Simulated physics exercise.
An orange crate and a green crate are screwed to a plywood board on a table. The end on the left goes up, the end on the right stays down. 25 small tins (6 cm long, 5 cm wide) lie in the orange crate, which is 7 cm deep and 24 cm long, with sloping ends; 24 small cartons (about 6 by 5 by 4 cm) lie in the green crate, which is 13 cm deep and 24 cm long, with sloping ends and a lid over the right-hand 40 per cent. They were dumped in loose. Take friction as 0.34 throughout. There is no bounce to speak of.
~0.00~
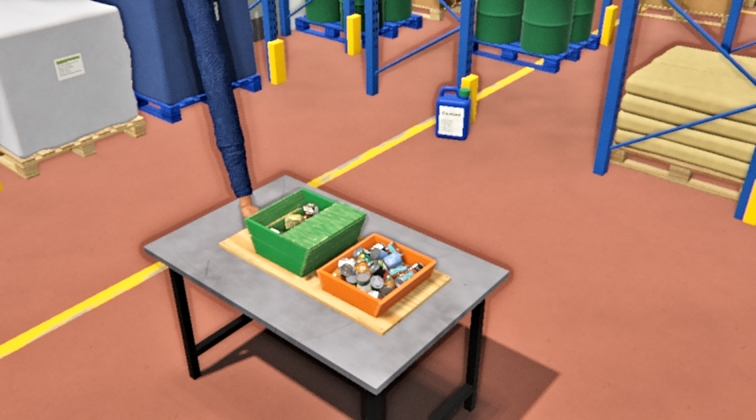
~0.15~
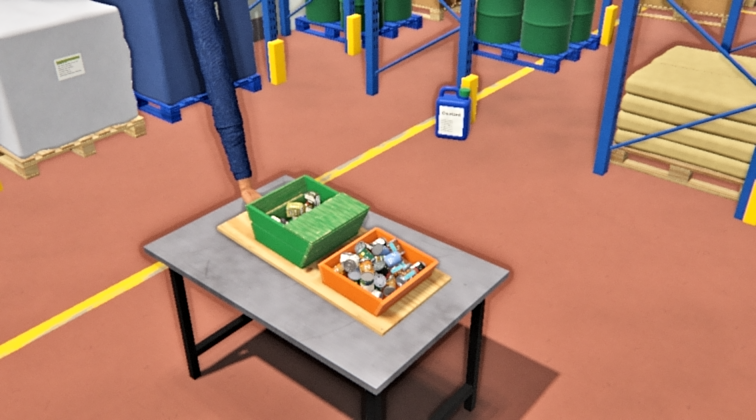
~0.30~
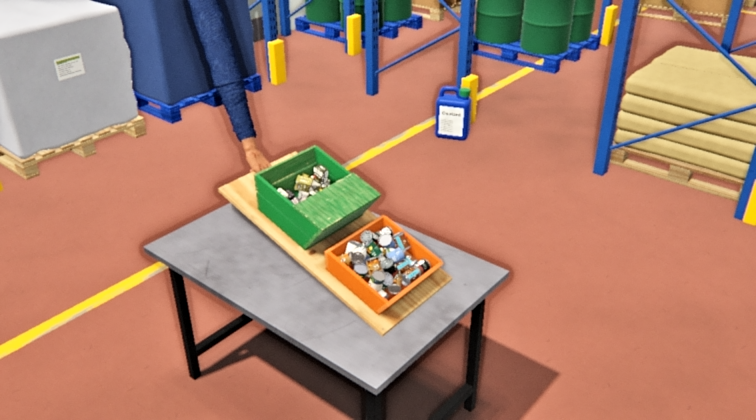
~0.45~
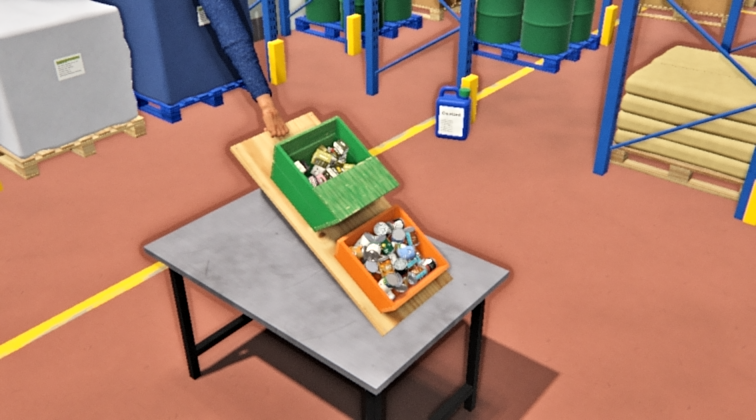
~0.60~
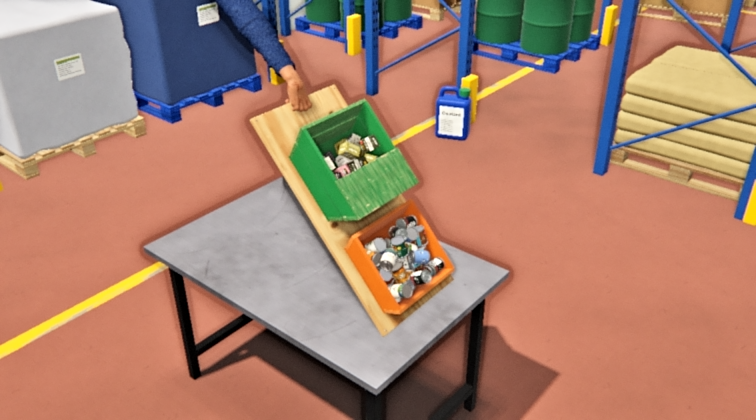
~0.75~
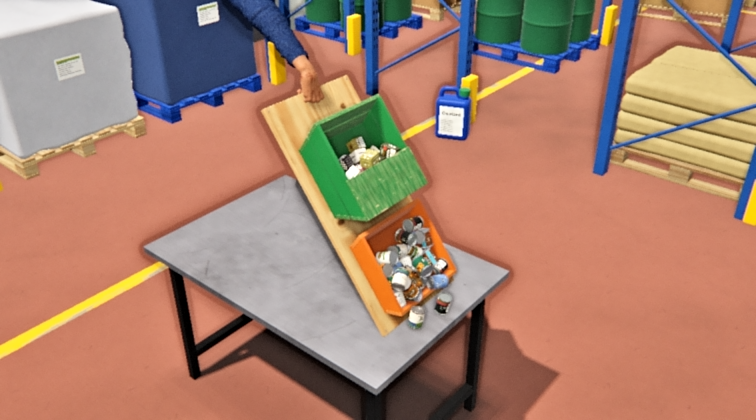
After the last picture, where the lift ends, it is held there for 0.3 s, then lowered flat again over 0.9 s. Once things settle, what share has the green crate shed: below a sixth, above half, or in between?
The green crate loses less than a sixth of its small cartons.
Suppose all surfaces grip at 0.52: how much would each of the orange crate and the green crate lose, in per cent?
In that case orange crate 40, green crate 0 per cent.
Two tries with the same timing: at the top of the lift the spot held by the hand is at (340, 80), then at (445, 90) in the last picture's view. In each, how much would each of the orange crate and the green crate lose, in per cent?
Orange crate 60 then 100, green crate 0 then 30 per cent.
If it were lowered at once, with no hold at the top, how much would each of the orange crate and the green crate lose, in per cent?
In that case orange crate 20, green crate 0 per cent.
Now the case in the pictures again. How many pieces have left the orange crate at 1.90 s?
About: Orange crate 8.
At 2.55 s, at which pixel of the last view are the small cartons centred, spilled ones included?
Near (315, 245).
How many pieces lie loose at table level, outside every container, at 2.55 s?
Some 3 pieces.
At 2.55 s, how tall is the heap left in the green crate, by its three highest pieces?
Roughly 11 cm high.
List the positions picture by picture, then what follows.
In the first picture (each is followed by its nearest rim corner in this view), green crate, (307, 249); orange crate, (380, 301); 0° from level; none out.
In the second picture, green crate, (310, 242); orange crate, (382, 301); 6° from level.
In the third picture, green crate, (320, 229); orange crate, (387, 303); 19° from level.
In the fourth picture, green crate, (338, 218); orange crate, (394, 306); 34° from level.
In the fifth picture, green crate, (357, 216); orange crate, (400, 310); 47° from level.
In the sixth picture, green crate, (366, 217); orange crate, (402, 312); 53° from level; 2 out, the lowest tin at (443, 304).
After 1.04 s, tilt 53°; orange crate 19 in, 6 out and green crate 24 in, 0 out.
After 1.40 s, tilt 35°; orange crate 16 in, 9 out and green crate 24 in, 0 out.
After 1.90 s, tilt 0°; orange crate 16 in, 9 out and green crate 24 in, 0 out.
Final count (at 2.55 s), orange crate 16 in, 9 out and green crate 24 in, 0 out. Asked share, 0 of 24, 0 per cent.
